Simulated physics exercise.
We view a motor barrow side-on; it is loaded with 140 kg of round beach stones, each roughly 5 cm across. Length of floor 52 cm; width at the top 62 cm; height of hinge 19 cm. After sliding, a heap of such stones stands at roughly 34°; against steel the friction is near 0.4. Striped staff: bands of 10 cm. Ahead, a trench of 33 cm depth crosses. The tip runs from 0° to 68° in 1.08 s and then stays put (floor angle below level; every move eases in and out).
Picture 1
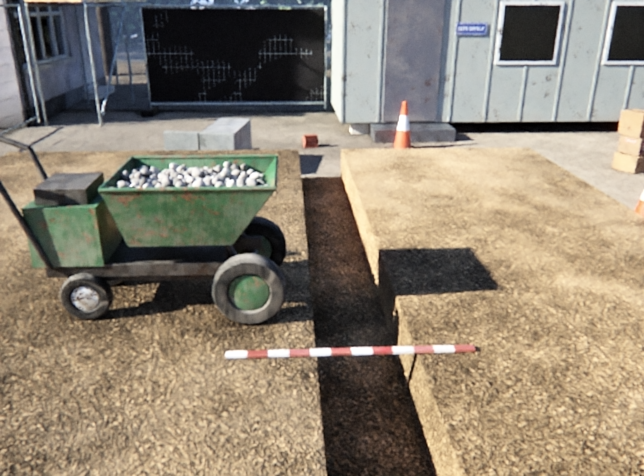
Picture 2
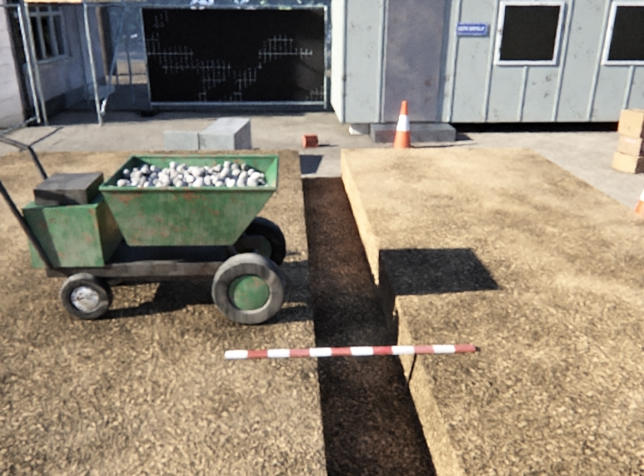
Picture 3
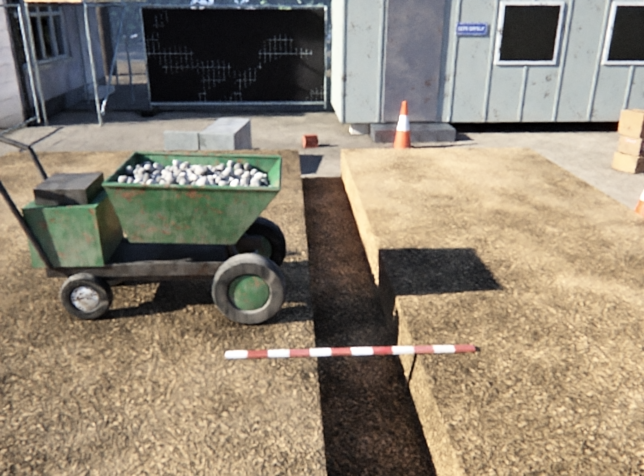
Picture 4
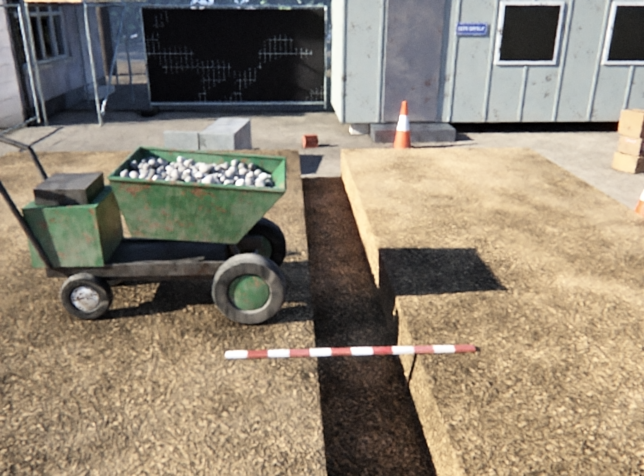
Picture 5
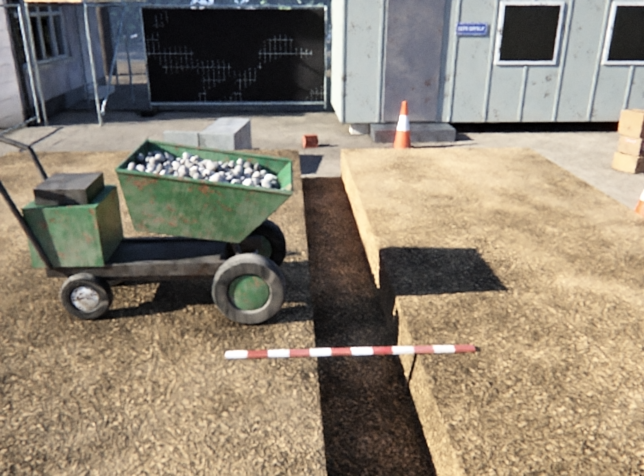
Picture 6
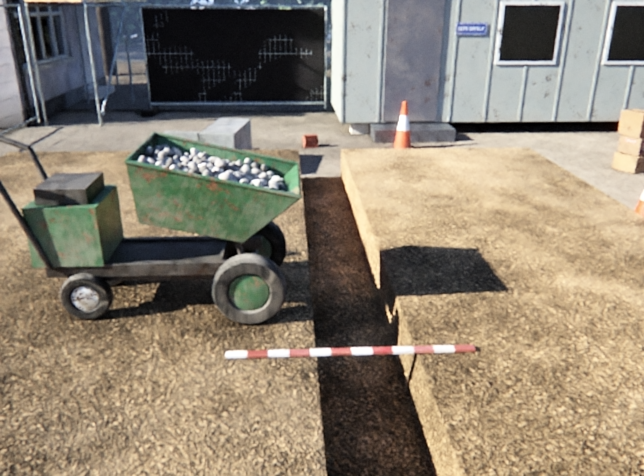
A green motor barrow loaded with round stones stood beside a narrow trench crossed by a red and white striped staff, and its skip slowly tilted down to the right while the wheels stayed still.
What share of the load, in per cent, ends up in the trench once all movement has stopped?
About 59 per cent.
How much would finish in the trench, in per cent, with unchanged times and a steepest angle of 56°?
Roughly 50% would end there.
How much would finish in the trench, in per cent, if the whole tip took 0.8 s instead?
Estimate: About 55 %.
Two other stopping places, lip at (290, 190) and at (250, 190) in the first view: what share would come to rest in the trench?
Roughly 45 in a hundred from the first, 85 in a hundred from the second.
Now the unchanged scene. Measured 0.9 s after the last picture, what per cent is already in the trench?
Something like 25 in a hundred.
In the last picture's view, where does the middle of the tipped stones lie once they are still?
Their middle ends up near (385, 325).
Then, 0.5 s after the last picture the floor is at 57°, 100 % in the skip; the foremost stones are at (349, 233).
Then, 0.9 s after the last picture the floor is at 68°, 60 % in the skip, 23 % in the trench, 17 % past the trench; the foremost stones are at (439, 292).
Then, 1.2 s after the last picture the floor is at 68°, 27 % in the skip, 34 % in the trench, 39 % past the trench; the foremost stones are at (537, 296).
Then, 3.2 s after the last picture the floor is at 68°, 0 % in the skip, 59 % in the trench, 41 % past the trench; the foremost stones are at (612, 291).
